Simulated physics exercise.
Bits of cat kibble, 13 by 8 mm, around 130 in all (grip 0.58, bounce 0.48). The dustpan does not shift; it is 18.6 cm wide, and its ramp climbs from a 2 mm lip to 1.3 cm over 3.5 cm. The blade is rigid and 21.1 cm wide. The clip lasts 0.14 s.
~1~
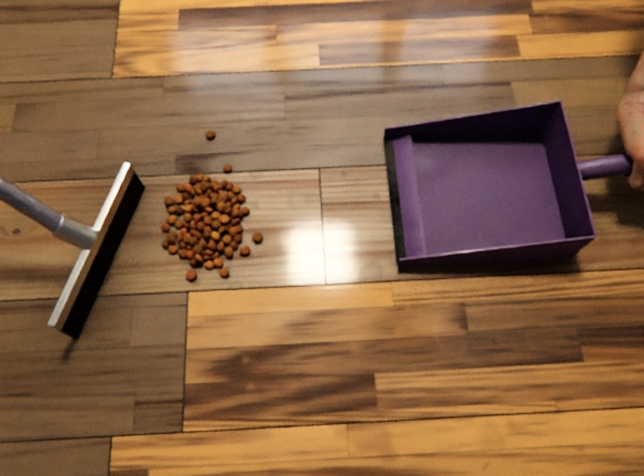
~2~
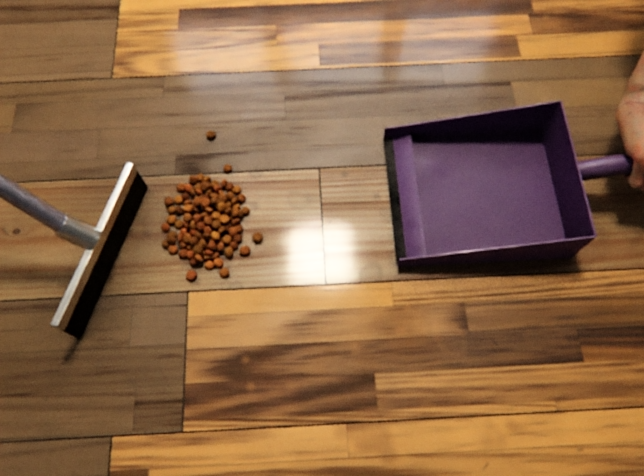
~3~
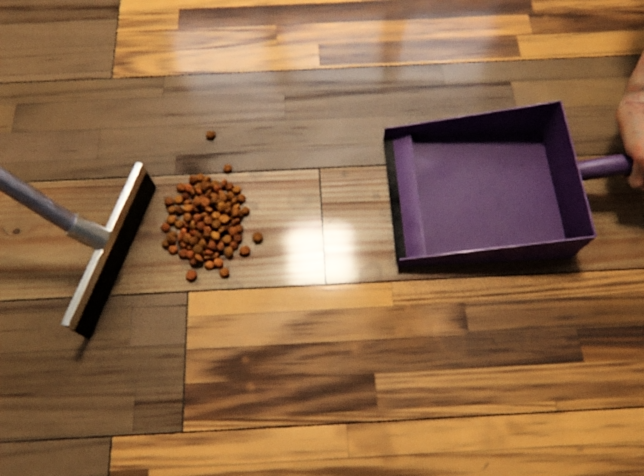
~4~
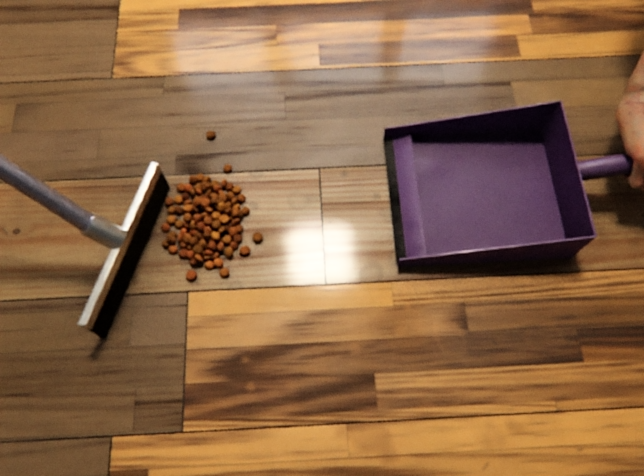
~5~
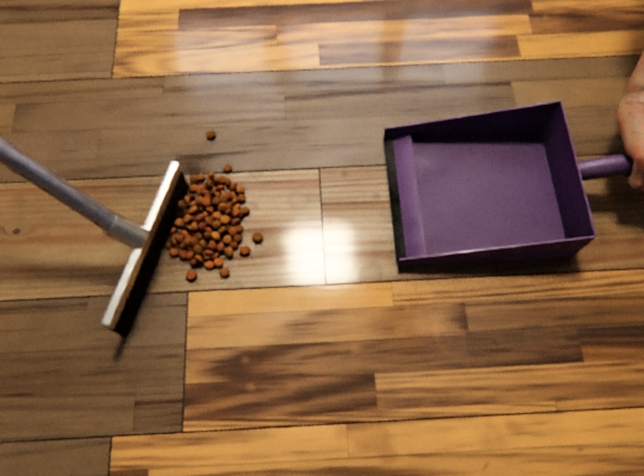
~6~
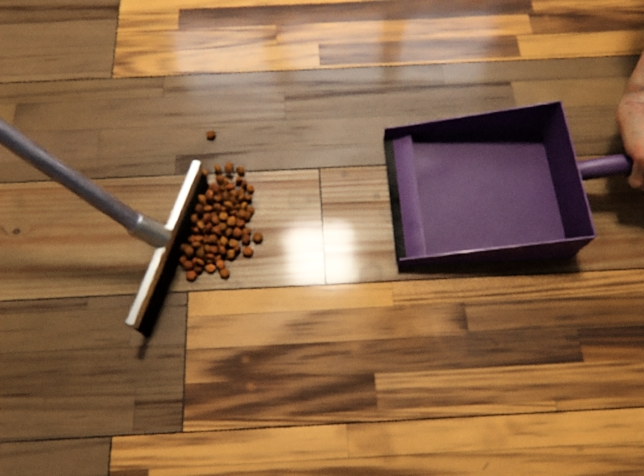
A squeegee-like blade on a grey handle slid right across the wooden floor, reached a pile of small brown kibble and nudged it slightly rightward, while a hand held a purple dustpan still.
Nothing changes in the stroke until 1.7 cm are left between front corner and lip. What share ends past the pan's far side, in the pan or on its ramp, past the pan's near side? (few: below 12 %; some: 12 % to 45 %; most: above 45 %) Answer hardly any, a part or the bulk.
Far side: Hardly any, pan: A part, near side: A part.
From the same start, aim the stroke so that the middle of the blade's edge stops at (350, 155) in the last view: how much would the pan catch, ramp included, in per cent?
Some 5 per cent.
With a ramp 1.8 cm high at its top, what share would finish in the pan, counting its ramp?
In that case some 15 per cent.
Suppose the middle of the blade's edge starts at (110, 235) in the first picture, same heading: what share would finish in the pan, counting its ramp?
Some 20 per cent.
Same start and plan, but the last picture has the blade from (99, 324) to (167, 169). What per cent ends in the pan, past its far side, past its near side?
Pan 10, far 0, near 25.
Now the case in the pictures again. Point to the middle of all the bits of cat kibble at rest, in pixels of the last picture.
Around (390, 239).
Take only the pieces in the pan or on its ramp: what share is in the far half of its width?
About 20 per cent.
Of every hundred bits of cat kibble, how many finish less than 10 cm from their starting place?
About 5 per cent.
Then, 0.13 s after the last picture, middle of the blade 15 cm from the lip; 0 % over the lip, far side 0 %, near side 20 %.
Then, 0.22 s after the last picture, middle of the blade 7 cm from the lip; 0 % over the lip, far side 0 %, near side 30 %.
Then, 0.44 s after the last picture, middle of the blade 5 cm from the lip; 20 % over the lip, far side 0 %, near side 30 %.
In the end, far side 0 %, pan 20 %, near side 30 %, in front of the lip or behind the blade 45 %.
